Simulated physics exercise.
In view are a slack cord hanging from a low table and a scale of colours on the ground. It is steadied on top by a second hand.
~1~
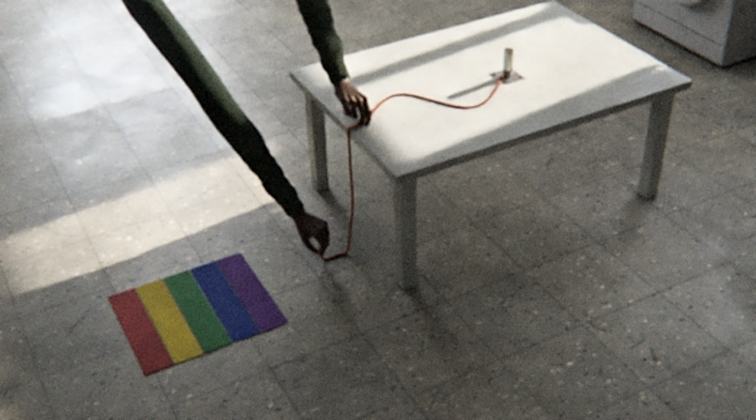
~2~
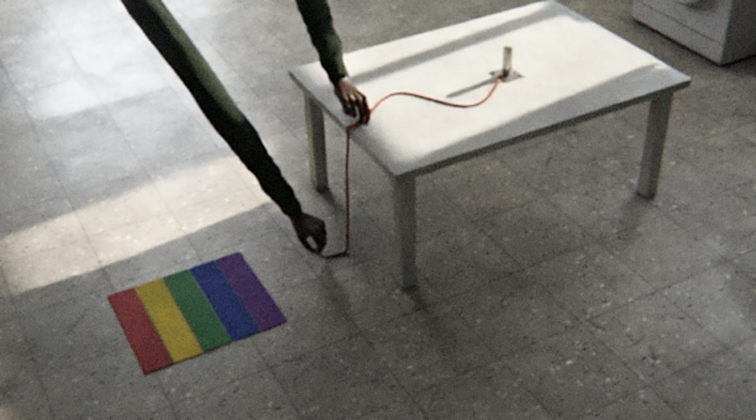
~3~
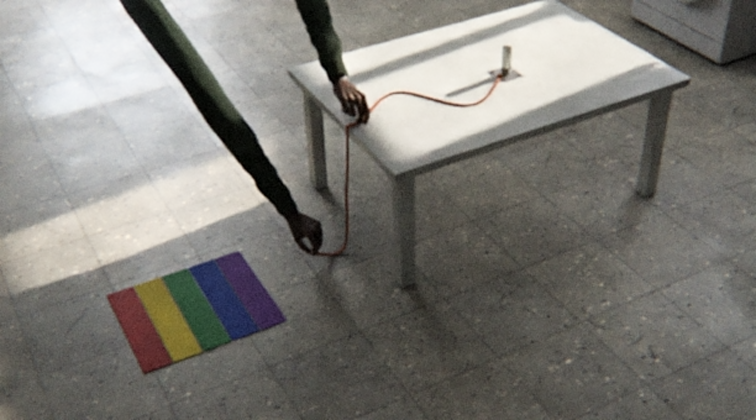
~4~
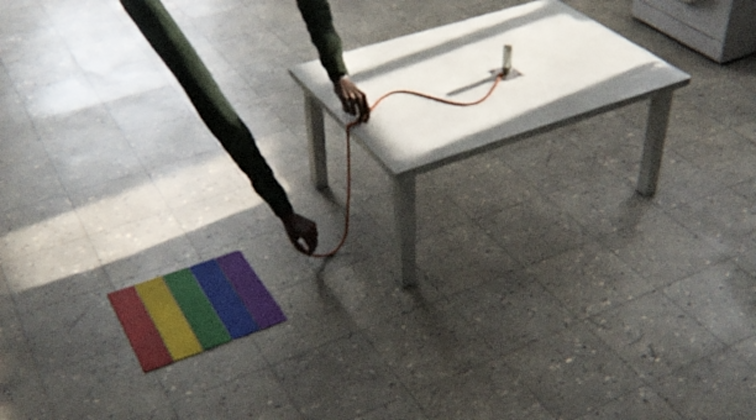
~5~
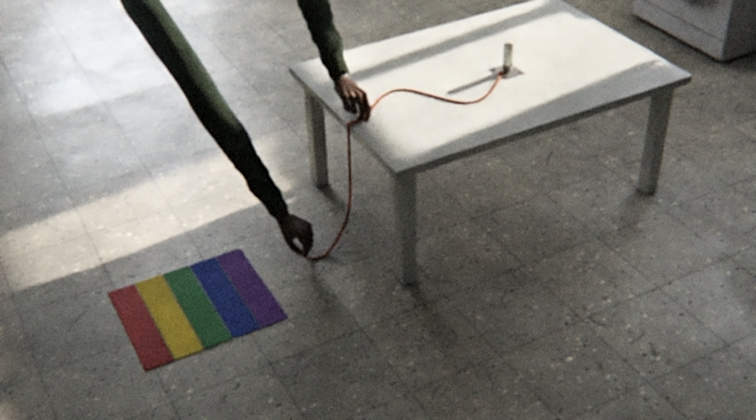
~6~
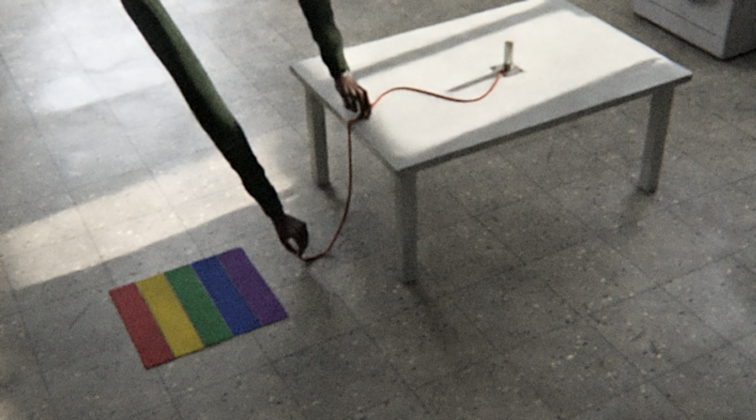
On a grey tiled floor beside a low white table, one dark-sleeved arm holds a thin red cord at the table's edge while the other holds its hanging end near a rainbow-striped mat. The lower hand moves slightly left towards the mat, drawing the hanging cord into a gentle slant.
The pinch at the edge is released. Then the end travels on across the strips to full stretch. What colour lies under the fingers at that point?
Yellow.
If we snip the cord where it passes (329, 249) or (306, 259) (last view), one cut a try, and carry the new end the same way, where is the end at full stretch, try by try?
Try by try, around (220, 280) and (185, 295).
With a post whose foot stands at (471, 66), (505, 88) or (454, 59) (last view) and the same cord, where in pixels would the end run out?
The three places are (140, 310), (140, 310) and (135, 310), in that order.
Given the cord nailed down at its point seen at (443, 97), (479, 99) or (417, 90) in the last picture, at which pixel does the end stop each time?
First try around (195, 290), second around (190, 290), third around (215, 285).
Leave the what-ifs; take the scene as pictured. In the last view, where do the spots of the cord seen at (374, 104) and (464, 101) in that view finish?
(340, 130), then (437, 92).
A little later, end near (224, 280); over blue.
Next, end near (189, 292); over green.
When it is tight, end near (168, 299); over yellow. The end stops over the yellow strip.
